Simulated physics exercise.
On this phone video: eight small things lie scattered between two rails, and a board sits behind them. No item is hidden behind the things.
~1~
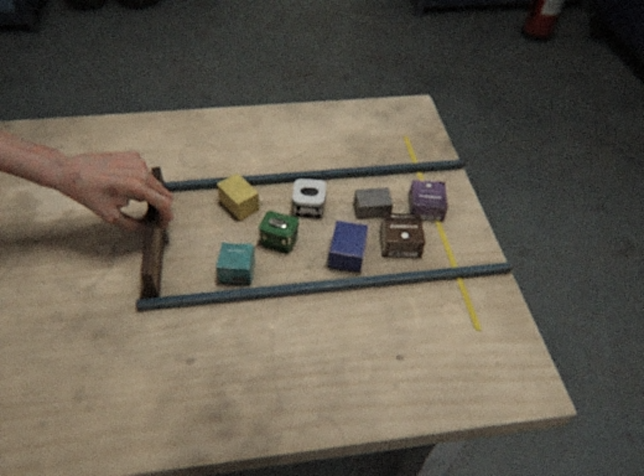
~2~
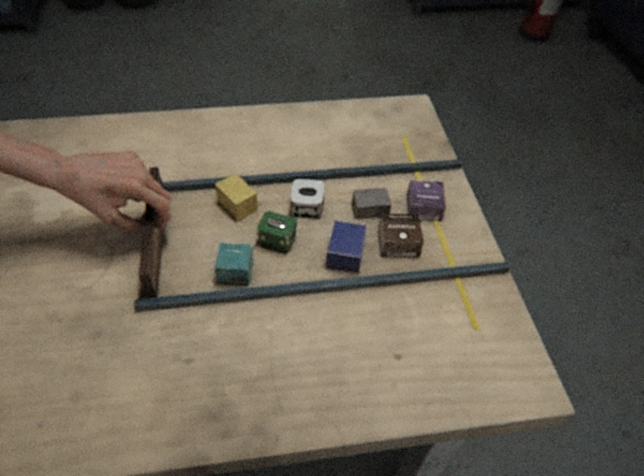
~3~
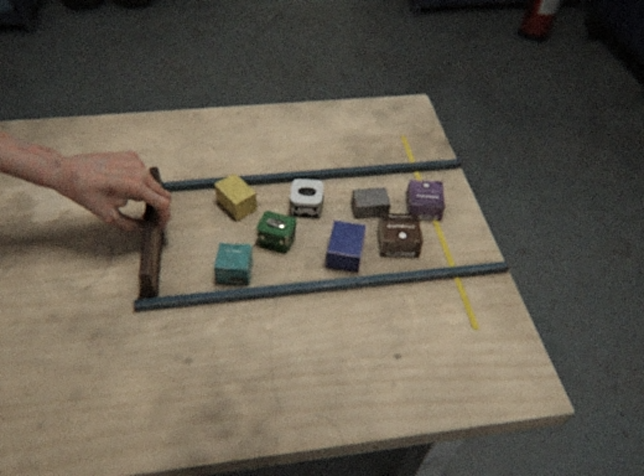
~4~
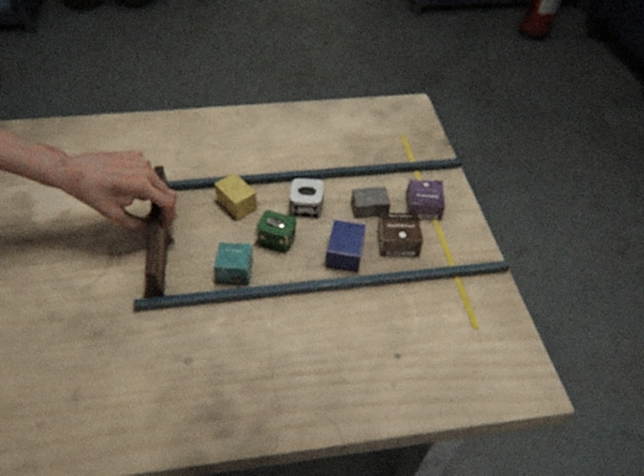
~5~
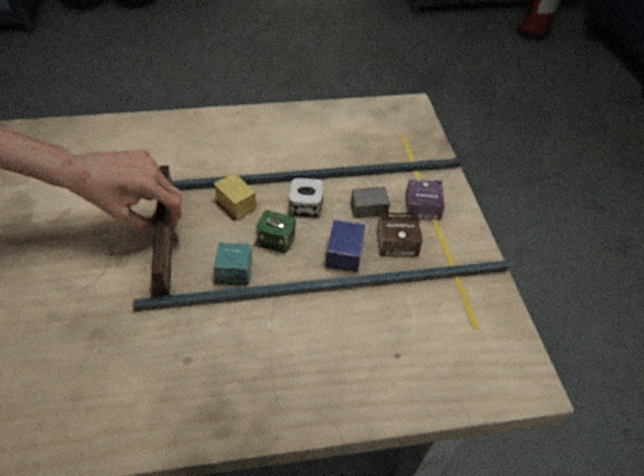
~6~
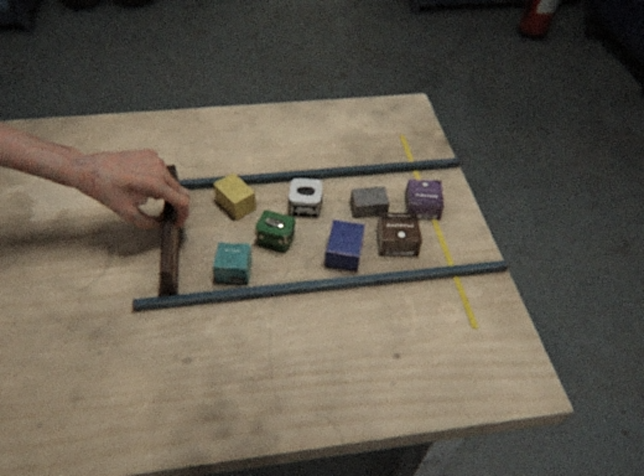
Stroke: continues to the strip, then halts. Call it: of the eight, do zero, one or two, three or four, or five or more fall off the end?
Three or four fall off.
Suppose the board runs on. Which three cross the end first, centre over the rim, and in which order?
They are the purple box, then the brown box, then the grey block.
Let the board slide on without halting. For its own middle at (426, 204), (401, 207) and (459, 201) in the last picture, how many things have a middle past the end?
Respectively 3, 1 and 5.
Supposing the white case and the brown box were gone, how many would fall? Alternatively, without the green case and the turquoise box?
The count is 1 in the first case and 2 in the second.
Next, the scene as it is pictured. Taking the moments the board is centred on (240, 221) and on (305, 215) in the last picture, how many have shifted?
I get 2 at the one place and 6 at the other.
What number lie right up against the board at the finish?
Well, it touches 3.
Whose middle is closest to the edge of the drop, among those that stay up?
Closest in the end is the blue block.
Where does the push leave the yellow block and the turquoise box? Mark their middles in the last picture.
Okay, so first (436, 184), and next (462, 240).
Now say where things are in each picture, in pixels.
In the first picture, purple box (428, 200); brown box (402, 235); grey block (373, 203); board (155, 229); tape (436, 218).
In the second picture, brown box (401, 235); blue block (347, 246).
In the third picture, grey block (371, 203); board (154, 229).
In the fourth picture, purple box (425, 199); white case (307, 198).
In the fifth picture, brown box (400, 234); turquoise box (234, 263).
In the sixth picture, purple box (424, 199); brown box (399, 234); grey block (370, 202); board (172, 227); tape (433, 217).
Soon after, none off yet; purple box at rest near (424, 199); brown box at rest near (399, 234); grey block at rest near (370, 202).
Then, none off yet; purple box moving near (432, 198); brown box moved a little near (418, 232); grey block moved about its own width near (398, 200).
Further on, none off yet; purple box tipped well over near (493, 213); brown box moved well along near (486, 226); grey block moved well along near (462, 194).
At rest, the number that fall off is three or four; fallen, grey block, brown box and purple box.
